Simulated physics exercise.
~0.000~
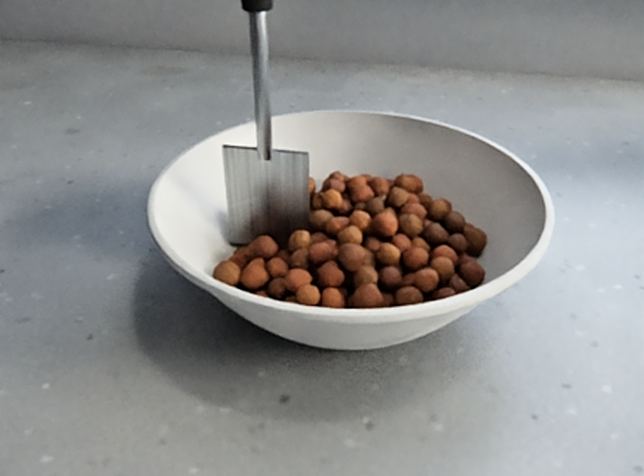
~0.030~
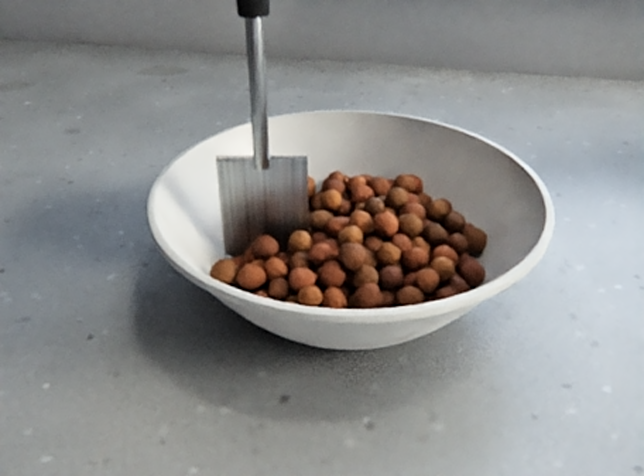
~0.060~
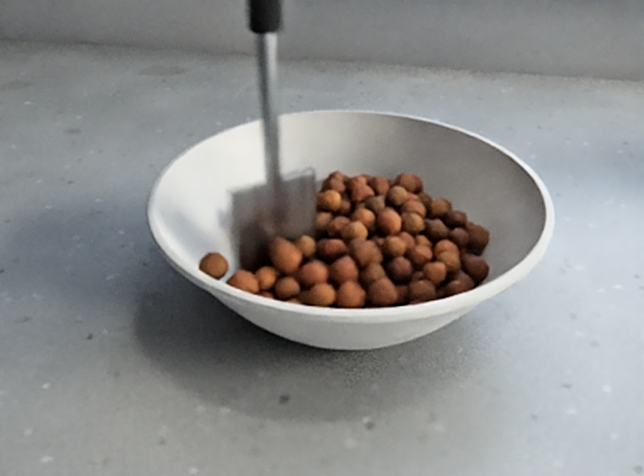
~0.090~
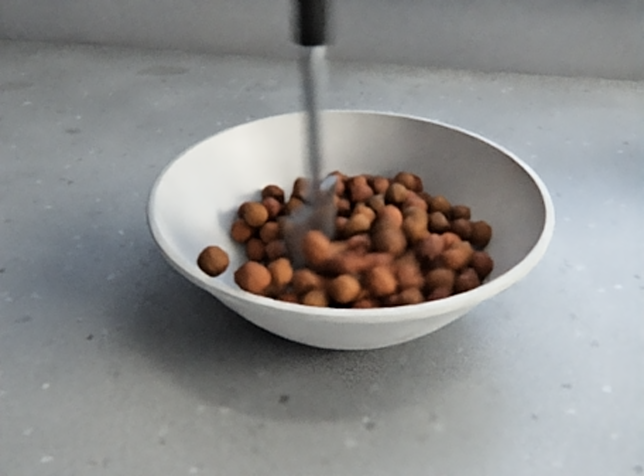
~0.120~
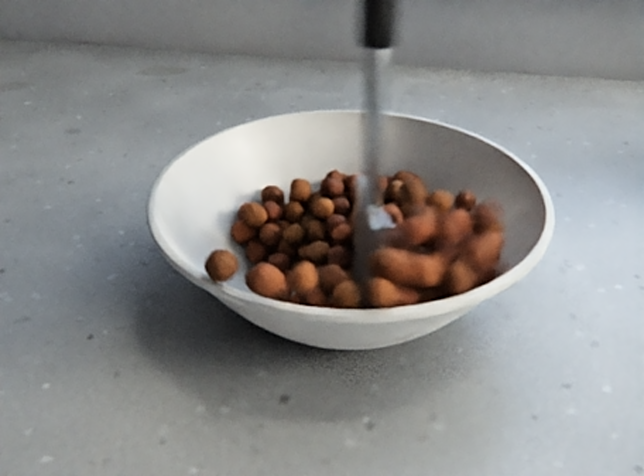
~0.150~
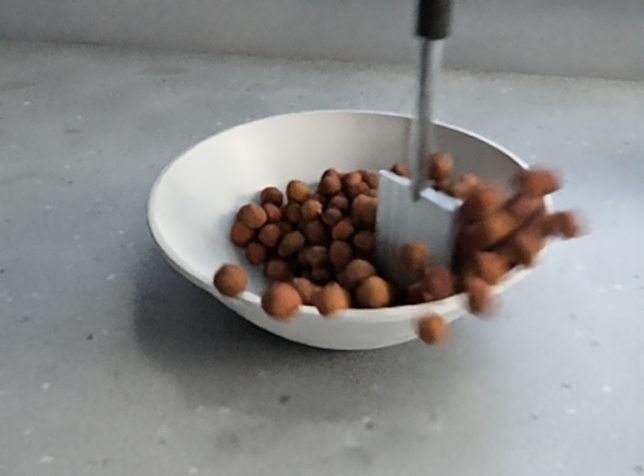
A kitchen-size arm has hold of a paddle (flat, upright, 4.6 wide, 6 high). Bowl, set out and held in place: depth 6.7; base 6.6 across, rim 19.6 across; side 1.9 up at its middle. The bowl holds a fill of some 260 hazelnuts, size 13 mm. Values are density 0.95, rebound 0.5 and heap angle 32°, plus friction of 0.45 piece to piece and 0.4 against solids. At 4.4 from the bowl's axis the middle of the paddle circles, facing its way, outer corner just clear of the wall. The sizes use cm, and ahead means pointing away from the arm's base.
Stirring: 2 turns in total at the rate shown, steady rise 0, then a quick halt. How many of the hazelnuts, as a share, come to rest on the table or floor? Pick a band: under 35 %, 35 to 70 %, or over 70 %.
35 to 70 %.
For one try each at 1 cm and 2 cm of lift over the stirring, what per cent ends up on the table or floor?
It comes to about 45 per cent and about 40 per cent.
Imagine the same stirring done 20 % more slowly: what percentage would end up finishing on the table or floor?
I'd expect about 45 %.
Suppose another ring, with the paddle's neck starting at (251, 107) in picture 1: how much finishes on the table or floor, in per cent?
Roughly 55 per cent.
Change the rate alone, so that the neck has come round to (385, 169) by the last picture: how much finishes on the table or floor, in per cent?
It works out to roughly 45 percent.
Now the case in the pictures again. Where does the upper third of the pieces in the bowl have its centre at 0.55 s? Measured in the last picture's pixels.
At about (439, 194).
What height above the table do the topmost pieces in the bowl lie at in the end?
Roughly 6.0 centimetres.
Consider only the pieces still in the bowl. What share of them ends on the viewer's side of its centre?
Near 60 per cent of what stays in the bowl.
After 0.35 s, 6° round, highest piece 14 above the table; 170 in the bowl, 32 on the table or floor, 61 in flight or on the tool.
After 0.55 s, 227° round, highest piece 11 above the table; 129 in the bowl, 109 on the table or floor, 25 in flight or on the tool.
After 0.85 s, 0° round, highest piece 7 above the table; 144 on the table or floor, 118 in the bowl, 1 in flight or on the tool.
After 1.55 s, 0° round, highest piece 6 above the table; 145 on the table or floor, 118 in the bowl.
In the end, 145 on the table or floor, 118 in the bowl. That is 55 % on the table or floor.
